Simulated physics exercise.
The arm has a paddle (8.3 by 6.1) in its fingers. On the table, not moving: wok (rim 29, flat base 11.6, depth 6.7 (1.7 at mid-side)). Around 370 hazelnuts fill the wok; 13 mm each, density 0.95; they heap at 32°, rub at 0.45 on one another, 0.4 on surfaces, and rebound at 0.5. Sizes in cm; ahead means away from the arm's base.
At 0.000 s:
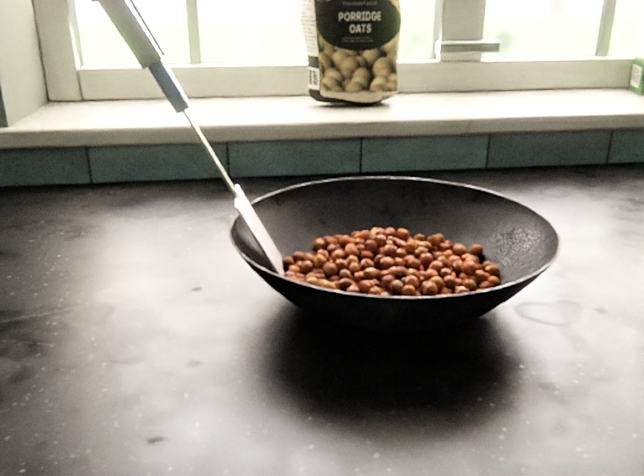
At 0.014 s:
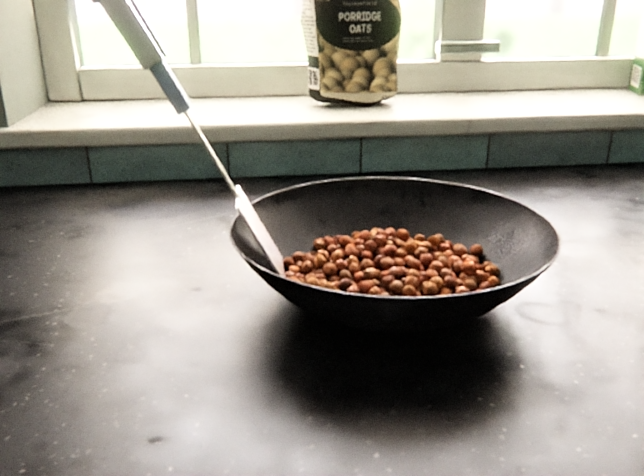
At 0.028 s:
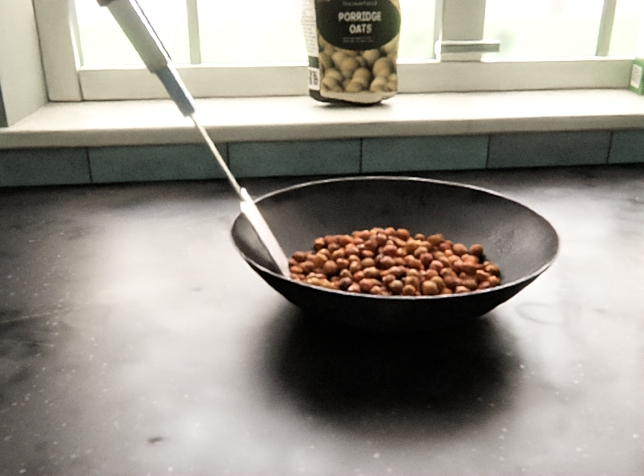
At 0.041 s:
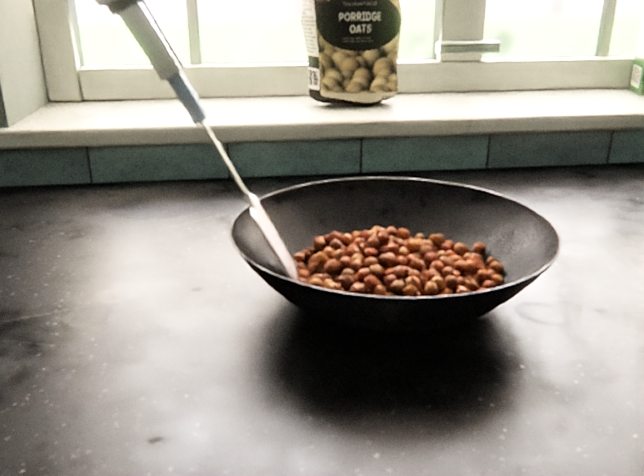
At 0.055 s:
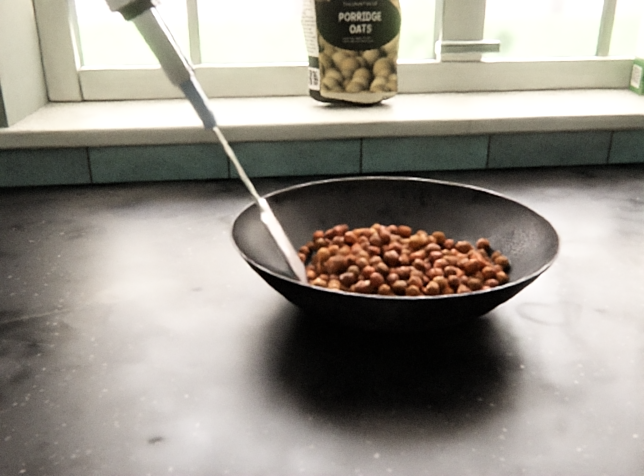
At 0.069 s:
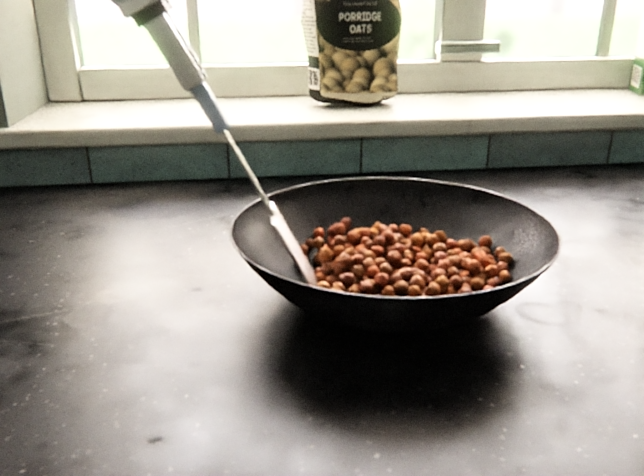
A paddle pushing slowly rightward into heaped hazelnuts in a black wok, nudging the pile slightly right on a dark countertop.
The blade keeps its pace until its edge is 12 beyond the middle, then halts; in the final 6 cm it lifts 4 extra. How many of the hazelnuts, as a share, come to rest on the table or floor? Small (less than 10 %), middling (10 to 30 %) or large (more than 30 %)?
Share on the table or floor: Middling (10 to 30 %).
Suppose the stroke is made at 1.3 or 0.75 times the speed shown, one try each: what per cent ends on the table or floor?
About 25 and 20 per cent.
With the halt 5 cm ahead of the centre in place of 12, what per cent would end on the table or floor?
In that case some 0 per cent.
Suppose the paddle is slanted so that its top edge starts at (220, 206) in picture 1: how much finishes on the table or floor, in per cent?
Some 20 per cent.
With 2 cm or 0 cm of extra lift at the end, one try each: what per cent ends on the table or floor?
About 20 and 20 per cent.
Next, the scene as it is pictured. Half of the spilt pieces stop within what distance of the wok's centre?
Roughly 32 cm.
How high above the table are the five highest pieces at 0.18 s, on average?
About 5 cm.
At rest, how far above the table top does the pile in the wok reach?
Roughly 5.5 cm.
After 0.18 s, sloping 63°, highest piece 5 above the table; 367 in the wok.
After 0.29 s, sloping 63°, highest piece 8 above the table; 367 in the wok.
After 0.55 s, sloping 63°, highest piece 12 above the table; 296 in the wok, 35 on the table or floor, 36 on the blade or in flight.
After 1.60 s, sloping 63°, highest piece 5 above the table; 296 in the wok, 71 on the table or floor.
At rest, 296 in the wok, 71 on the table or floor. That is 19 % on the table or floor.
